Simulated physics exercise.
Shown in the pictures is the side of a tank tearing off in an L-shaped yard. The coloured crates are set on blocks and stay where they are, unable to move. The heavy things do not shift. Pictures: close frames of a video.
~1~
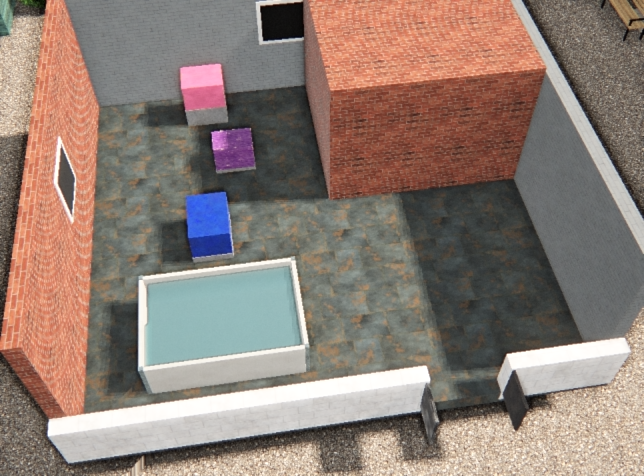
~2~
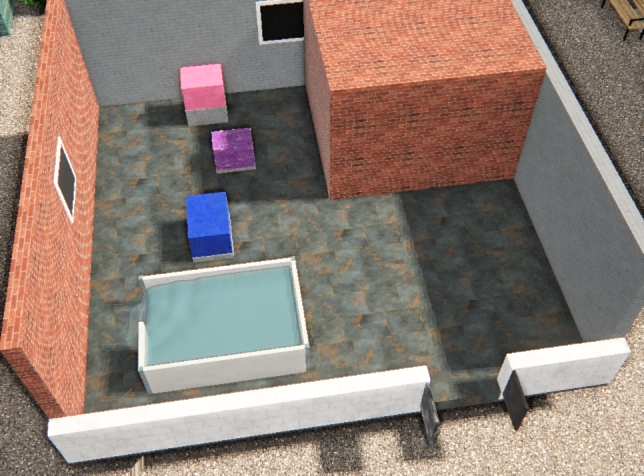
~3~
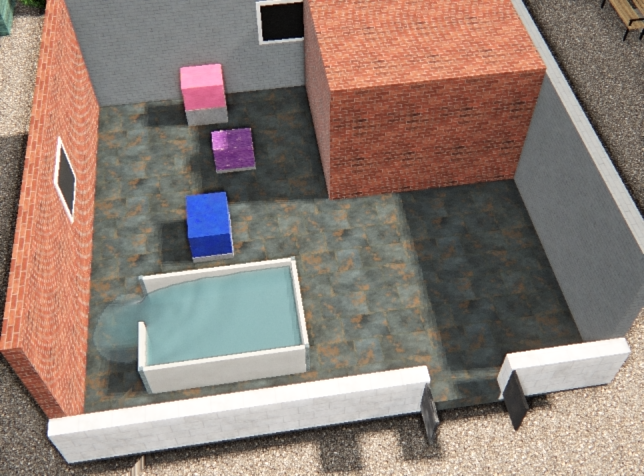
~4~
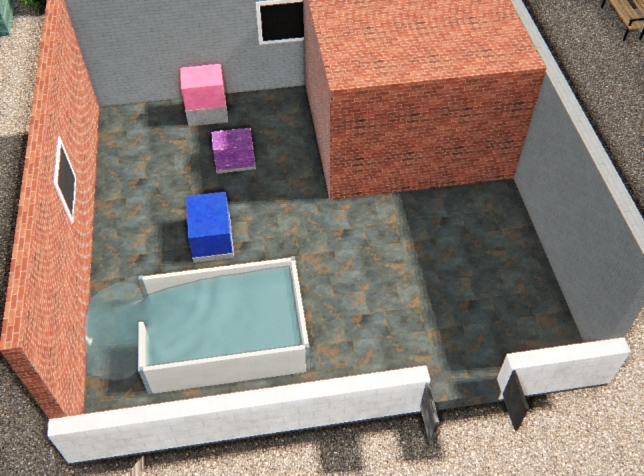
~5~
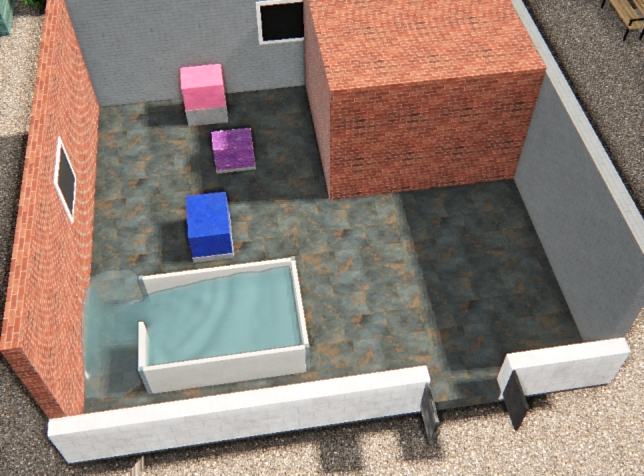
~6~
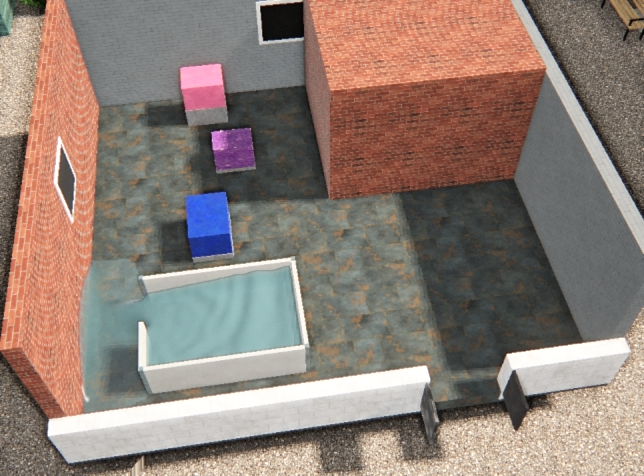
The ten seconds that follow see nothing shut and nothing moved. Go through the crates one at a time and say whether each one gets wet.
In order: I expect the pink crate to stay untouched, I expect the blue crate to stay untouched, I expect the purple crate to be touched by the water.
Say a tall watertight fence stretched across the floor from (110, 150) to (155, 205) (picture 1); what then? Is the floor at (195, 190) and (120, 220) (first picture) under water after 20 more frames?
Reached, reached.
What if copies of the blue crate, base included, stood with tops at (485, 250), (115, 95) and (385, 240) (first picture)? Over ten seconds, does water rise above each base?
Well, the first one stays clear of it, the next one gets caught, and the final one stays clear of it.
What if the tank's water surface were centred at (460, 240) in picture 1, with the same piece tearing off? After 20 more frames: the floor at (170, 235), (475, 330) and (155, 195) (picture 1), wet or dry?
Results in order - left untouched, left untouched, swamped.
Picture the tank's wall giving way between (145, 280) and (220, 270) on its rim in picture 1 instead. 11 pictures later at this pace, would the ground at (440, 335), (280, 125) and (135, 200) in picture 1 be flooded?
Untouched, untouched, soaked.
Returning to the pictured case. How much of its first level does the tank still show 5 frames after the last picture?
About 76 %.
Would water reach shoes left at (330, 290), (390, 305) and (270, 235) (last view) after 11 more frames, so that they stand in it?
First spared, second spared, third spared.
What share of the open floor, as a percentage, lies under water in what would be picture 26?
40 %.
A moment on, water covers 10 % of the floor; the pink crate not reached, the blue crate not reached, the purple crate not reached.
Next, water covers 25 % of the floor; the pink crate not reached, the blue crate water round its plinth, the purple crate not reached.
Then, water covers 40 % of the floor; the pink crate water round its plinth, the blue crate water round its plinth, the purple crate water round its plinth.
Later, water covers 65 % of the floor; the pink crate water round its plinth, the blue crate water round its plinth, the purple crate water round its plinth.
In the end, water covers 95 % of the floor; the pink crate stayed above the water, the blue crate stayed above the water, the purple crate was topped.
